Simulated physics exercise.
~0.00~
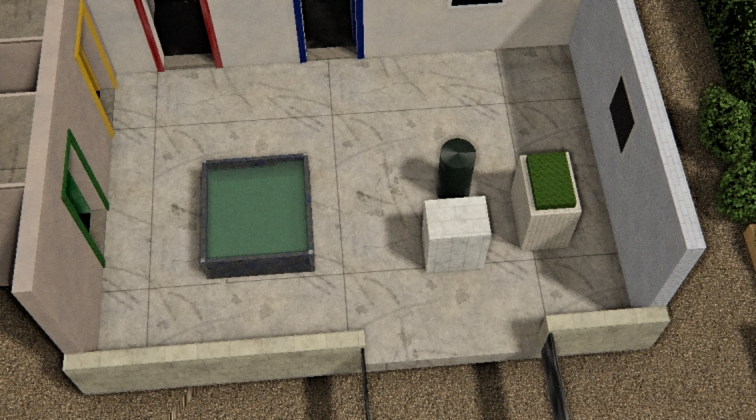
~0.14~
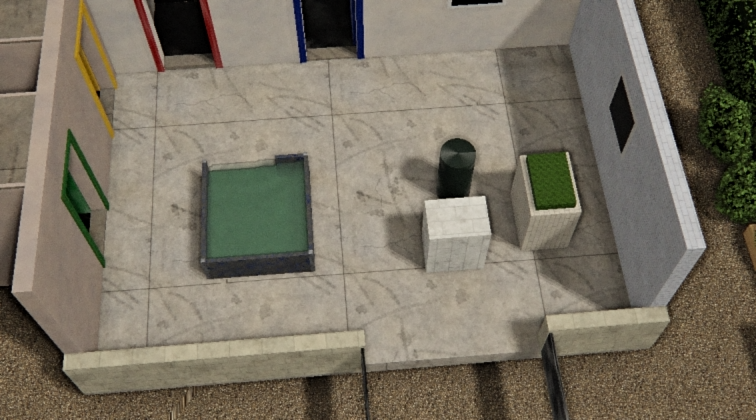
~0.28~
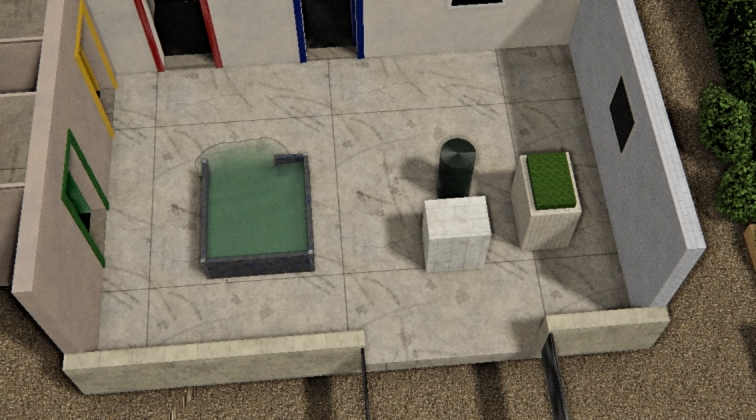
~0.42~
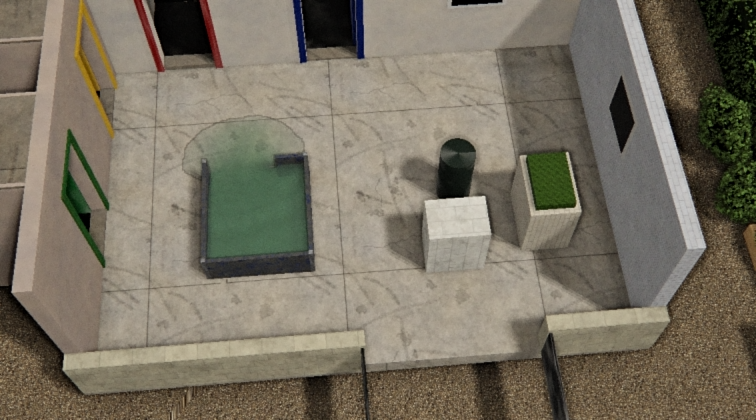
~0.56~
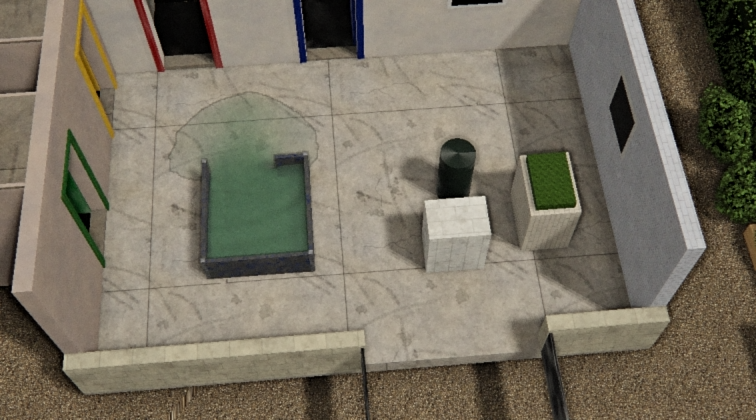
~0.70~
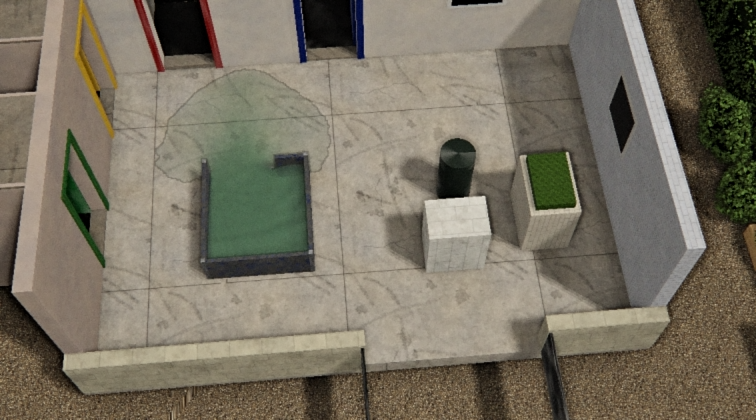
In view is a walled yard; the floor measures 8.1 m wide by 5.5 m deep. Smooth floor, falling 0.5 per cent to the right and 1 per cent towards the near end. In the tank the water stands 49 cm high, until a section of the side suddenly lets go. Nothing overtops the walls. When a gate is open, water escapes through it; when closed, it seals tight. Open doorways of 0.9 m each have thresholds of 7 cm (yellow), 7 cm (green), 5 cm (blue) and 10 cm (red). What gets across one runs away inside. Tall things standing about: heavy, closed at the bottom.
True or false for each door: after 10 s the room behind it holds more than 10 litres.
Yellow door: True; green door: False; blue door: True; red door: True.
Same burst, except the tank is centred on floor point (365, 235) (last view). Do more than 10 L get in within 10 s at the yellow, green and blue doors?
Checking the limit: Yellow is beyond it, green is within it and blue is beyond it.
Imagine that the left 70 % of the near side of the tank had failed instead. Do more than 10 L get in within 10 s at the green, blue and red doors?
Then it goes green fine, blue fine, red fine.
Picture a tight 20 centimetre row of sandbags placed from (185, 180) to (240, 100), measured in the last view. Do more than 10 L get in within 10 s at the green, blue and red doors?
Then the green door is fine, the blue door is too much, and the red door is fine.
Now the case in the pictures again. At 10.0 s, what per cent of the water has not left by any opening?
About 90 per cent.
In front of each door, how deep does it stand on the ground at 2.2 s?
Yellow 14 cm, green 0 cm, blue 10 cm, red 20 cm.
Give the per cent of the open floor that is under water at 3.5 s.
Some 30 per cent of the floor is wet.
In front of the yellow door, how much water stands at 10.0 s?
Depth: ~ 2.5 cm.
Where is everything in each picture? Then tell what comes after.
In the first picture, still water, 49 cm deep, in the tank at (257, 209).
In the second picture, the front is at a hidden place, 0.6 m from the gap on the tank's far side; 0.2 m2 of floor is under water; 49 cm left at the back of the tank.
In the third picture, the front is at (209, 152), 0.8 m from the gap on the tank's far side; 0.8 m2 of floor is under water; 49 cm left at the back of the tank.
In the fourth picture, water pours out on the tank's far side and has run 1.2 m, to (256, 119); typically 6 cm deep outside, 49 cm at the tank's back.
In the fifth picture, water pours out on the tank's far side and has run 1.7 m, to (255, 97); typically 5 cm deep outside, 48 cm at the tank's back.
In the sixth picture, water pours out on the tank's far side and has run 2.1 m, to (254, 74); typically 4 cm deep outside, 42 cm at the tank's back.
After 1.4 s water covers 15 % of the floor and is deepest (25 cm) near (231, 172); yellow door not reached, green door not reached, blue door 5 cm at the sill, 0 L in, red door 19 cm at the sill, 3 L in.
After 2.2 s water covers 20 % of the floor and is deepest (30 cm) near (127, 74); yellow door 14 cm at the sill, 1 L in, green door not reached, blue door 10 cm at the sill, 6 L in, red door 20 cm at the sill, 29 L in.
After 3.5 s water covers 30 % of the floor and is deepest (16 cm) near (117, 75); yellow door 13 cm at the sill, 32 L in, green door not reached, blue door 7 cm at the sill, 18 L in, red door 12 cm at the sill, 55 L in.
After 6.0 s water covers 60 % of the floor and is deepest (8 cm) near (114, 117); yellow door 8 cm at the sill, 54 L in, green door 3 cm at the sill, 0 L in, blue door 5 cm at the sill, 22 L in, red door 7 cm at the sill, 58 L in.
After 10.0 s water covers 80 % of the floor and is deepest (8 cm) near (628, 328); yellow door 3 cm at the sill, 56 L in, green door 3 cm at the sill, 0 L in, blue door 3 cm at the sill, 22 L in, red door 3 cm at the sill, 59 L in.
